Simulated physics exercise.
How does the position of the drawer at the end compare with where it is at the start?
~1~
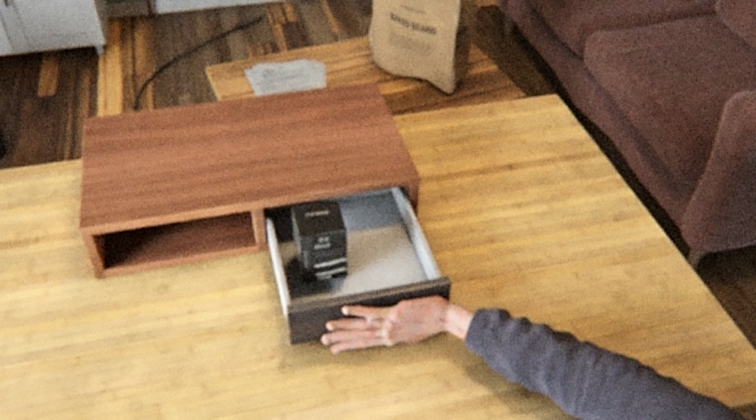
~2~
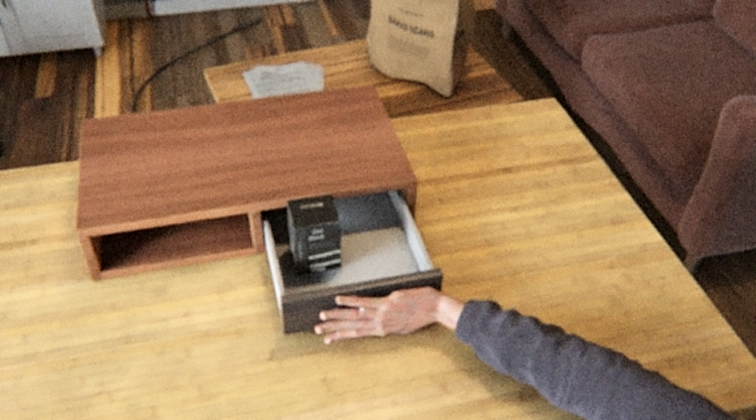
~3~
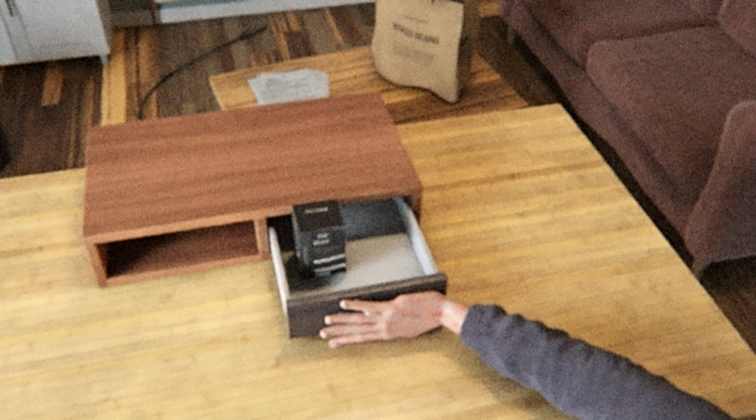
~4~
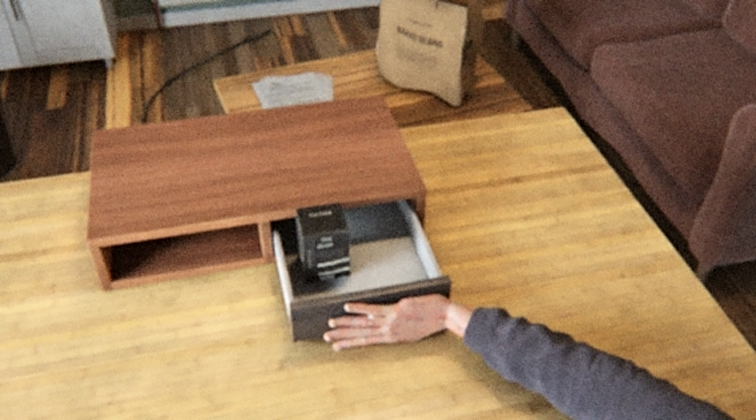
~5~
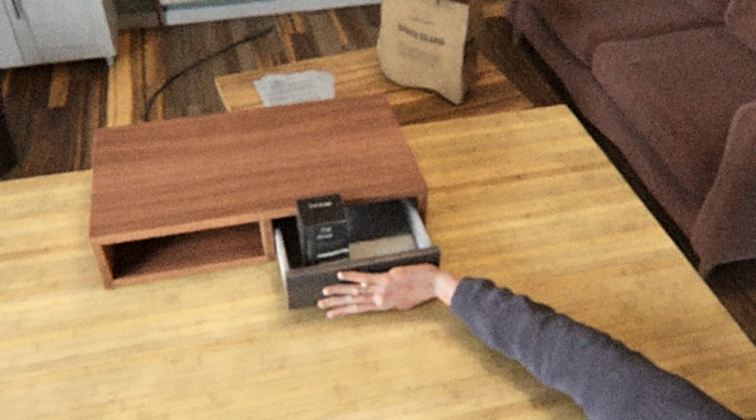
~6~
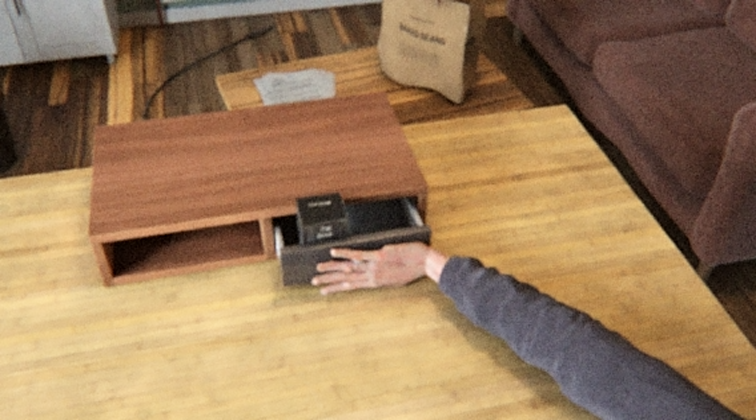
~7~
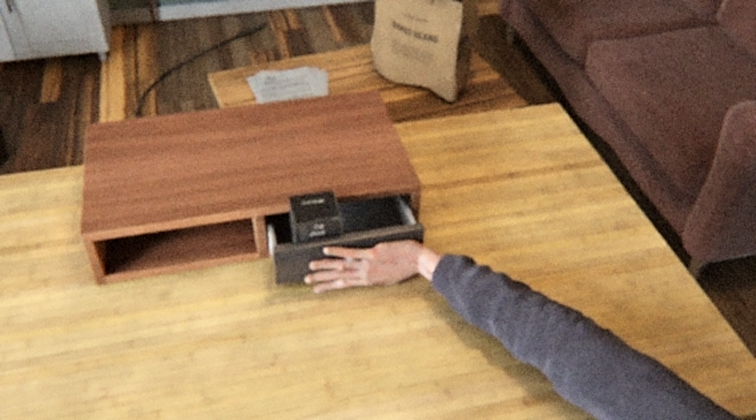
At the start the drawer is pulled well out of the wooden chest. By the end it sits farther in, closer to the chest, but is still partly open.
